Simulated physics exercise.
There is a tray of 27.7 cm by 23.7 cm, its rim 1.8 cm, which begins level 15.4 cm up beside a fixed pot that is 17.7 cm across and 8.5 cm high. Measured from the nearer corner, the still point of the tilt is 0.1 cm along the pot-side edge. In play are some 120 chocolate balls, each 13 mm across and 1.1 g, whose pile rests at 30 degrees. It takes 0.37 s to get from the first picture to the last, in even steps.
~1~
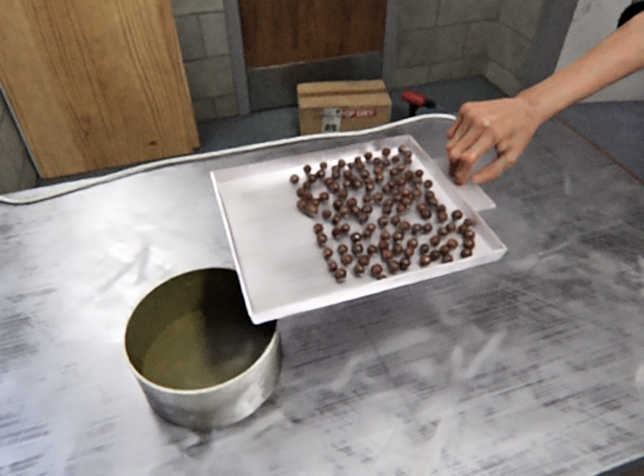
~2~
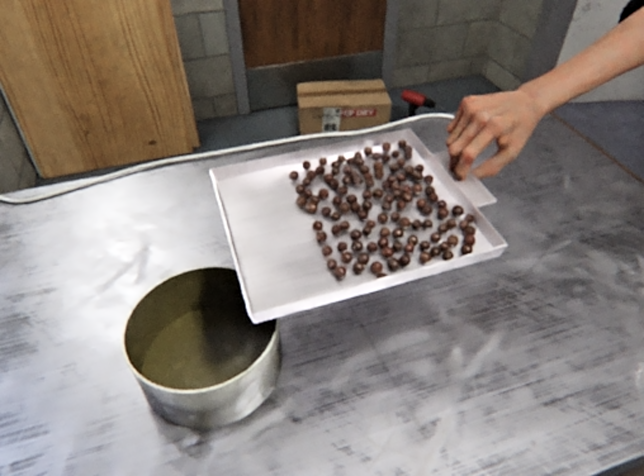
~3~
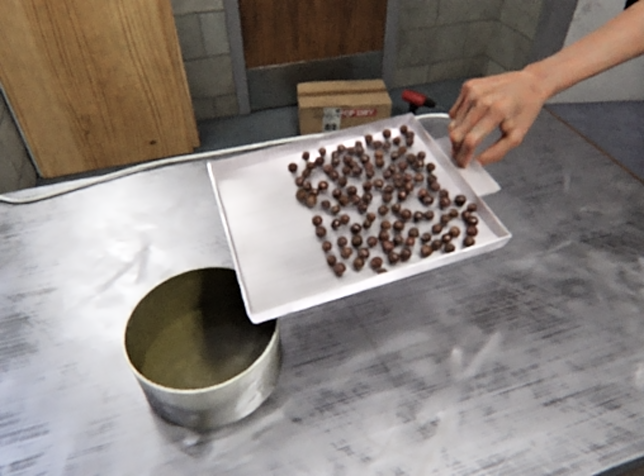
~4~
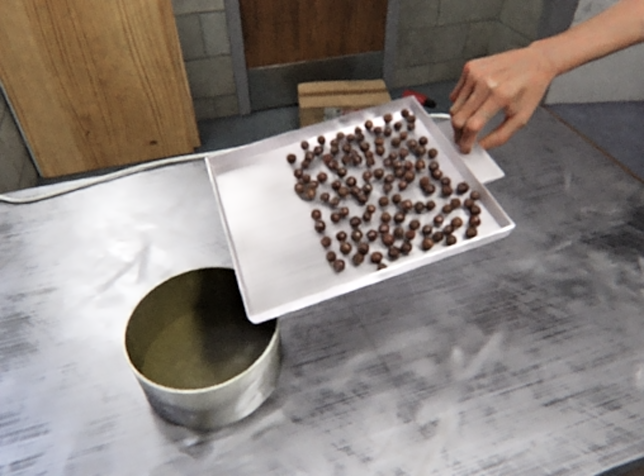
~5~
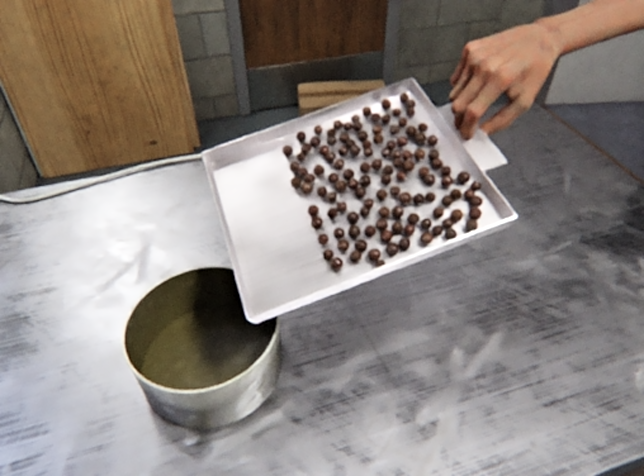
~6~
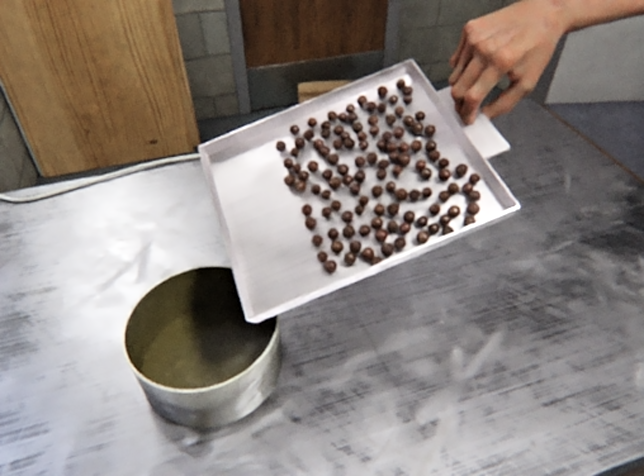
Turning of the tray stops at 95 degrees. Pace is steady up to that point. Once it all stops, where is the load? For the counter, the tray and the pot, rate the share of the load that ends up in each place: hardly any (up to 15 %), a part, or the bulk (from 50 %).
Share of the load - the counter: The bulk, the left on the tray: Hardly any, the pot: A part.
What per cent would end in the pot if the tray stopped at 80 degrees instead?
25 %.
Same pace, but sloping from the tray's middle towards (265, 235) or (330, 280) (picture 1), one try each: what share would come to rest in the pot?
70 and 0 %.
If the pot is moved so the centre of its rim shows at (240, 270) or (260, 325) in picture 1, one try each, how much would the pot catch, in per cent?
About 0 and 30 per cent.
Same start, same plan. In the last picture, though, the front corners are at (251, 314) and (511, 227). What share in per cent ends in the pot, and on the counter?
That works out as pot 5 and counter 95.
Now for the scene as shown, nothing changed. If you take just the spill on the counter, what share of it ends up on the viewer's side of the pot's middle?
Some 100 per cent.
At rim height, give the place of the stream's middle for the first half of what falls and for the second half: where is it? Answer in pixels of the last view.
I'd mark about (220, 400) for the first half and about (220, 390) for the second.
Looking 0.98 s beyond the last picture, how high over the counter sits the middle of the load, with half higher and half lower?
The halfway mark sits at about 22 cm.
Then, 0.59 s after the last picture, tilt 55 degrees; the tray holds 95 %, the pot 0 %.
Then, 0.98 s after the last picture, tilt 79 degrees; the tray holds 80 %, the pot 5 %.
Then, 1.45 s after the last picture, tilt 95 degrees; the tray holds 5 %, the pot 25 %.
In the end, counter 70 %, tray 0 %, pot 30 %.
